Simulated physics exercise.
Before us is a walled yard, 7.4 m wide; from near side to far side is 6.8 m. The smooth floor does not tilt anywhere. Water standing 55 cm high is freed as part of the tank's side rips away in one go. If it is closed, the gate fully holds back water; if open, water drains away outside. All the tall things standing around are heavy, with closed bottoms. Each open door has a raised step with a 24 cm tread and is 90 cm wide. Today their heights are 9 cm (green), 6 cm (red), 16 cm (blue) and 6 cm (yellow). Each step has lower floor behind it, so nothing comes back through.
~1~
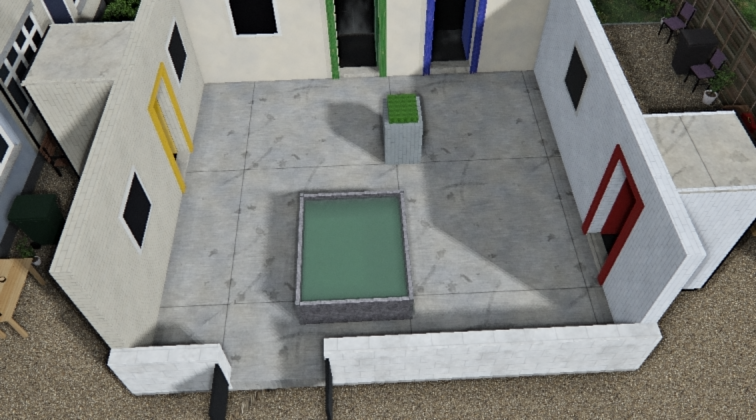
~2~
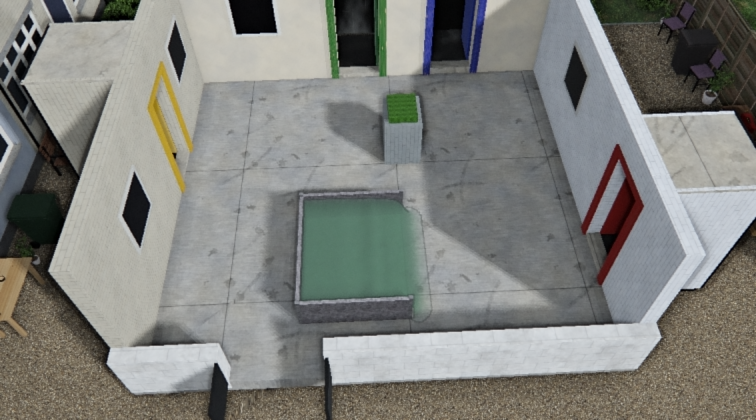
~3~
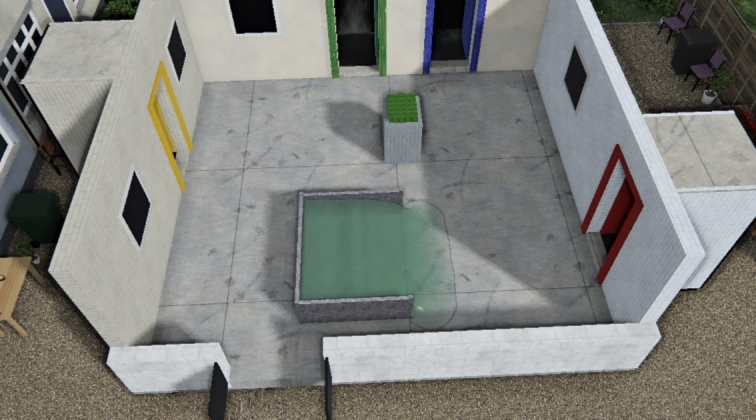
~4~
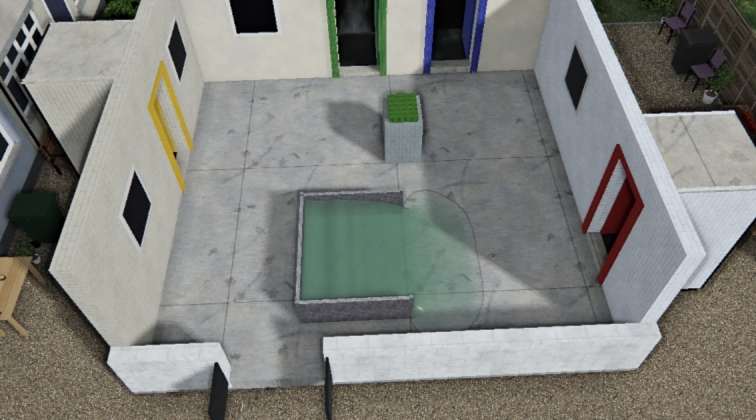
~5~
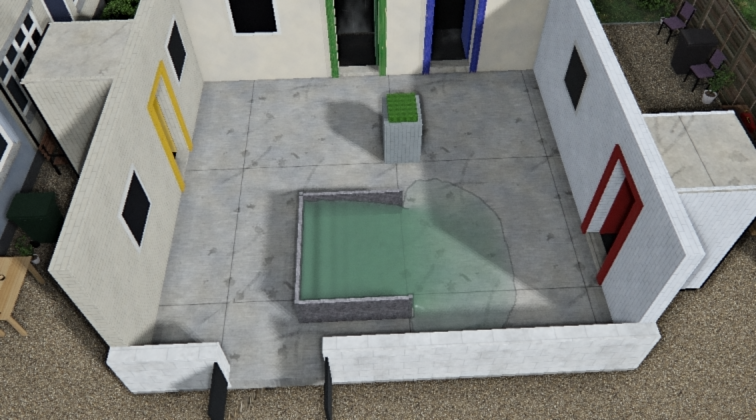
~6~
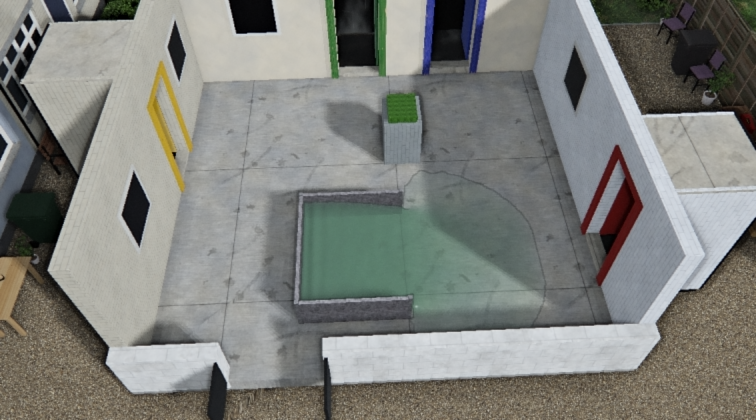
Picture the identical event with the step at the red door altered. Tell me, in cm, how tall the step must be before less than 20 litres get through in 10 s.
It would have to be roughly 24 cm high.
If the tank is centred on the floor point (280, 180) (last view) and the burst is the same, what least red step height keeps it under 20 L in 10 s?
In this case, 12.5 cm or so.
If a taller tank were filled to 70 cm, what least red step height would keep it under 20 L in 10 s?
31 cm.
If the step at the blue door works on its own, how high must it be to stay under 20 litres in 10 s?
Blue: 6.5 cm.
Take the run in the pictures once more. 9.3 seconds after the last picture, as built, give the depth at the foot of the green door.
4.5 cm.
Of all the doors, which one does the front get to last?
Yellow, last of all.
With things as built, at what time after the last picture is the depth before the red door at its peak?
Crest at t of about 1.8 s.
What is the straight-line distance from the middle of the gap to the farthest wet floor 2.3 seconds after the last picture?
About 5.8 m.
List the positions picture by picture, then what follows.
The first frame shows still water, 55 cm deep, in the tank at (353, 246); the red door at (609, 221) is dry.
In the second frame, the front is at (426, 312), 0.3 m from the gap at (403, 255); 0.5 m2 of floor is wet, 55 cm left at the back.
In the third frame, the gap is at (403, 256), the front 0.8 m out at (450, 276); the back of the tank holds 55 cm.
In the fourth frame, the front is at (478, 297), 1.2 m from the gap at (404, 257); 2.9 m2 of floor is wet, 54 cm left at the back.
In the fifth frame, the front is at (510, 295), 1.7 m from the gap at (403, 257); 4.7 m2 of floor is wet, 47 cm left at the back.
In the sixth frame, the gap is at (403, 258), the front 2.3 m out at (541, 288); the back of the tank holds 47 cm; the red door at (608, 221), 3.3 m from the gap, is still 1.0 m from the nearest water.
Then, 0.7 s after the last picture water covers 25 % of the floor, deepest (24 cm) near (583, 228); 5 cm at the red door, 27 litres in over its 6 cm step.
Then, 2.3 s after the last picture water covers 35 % of the floor, deepest (24 cm) near (590, 253); 22 cm at the red door, 227 litres in over its 6 cm step.
Then, 9.3 s after the last picture water covers 80 % of the floor, deepest (9 cm) near (218, 96); 4 cm at the red door, 336 litres in over its 6 cm step.
At the red door as built, the water peaked near 24 cm, 1.9 s after the last picture.
Run again over the same 10 s with other heights there, 46 litres in over 20.5 cm, 3 litres over 28 cm. The limit of 20 litres is kept from about 24 cm up.
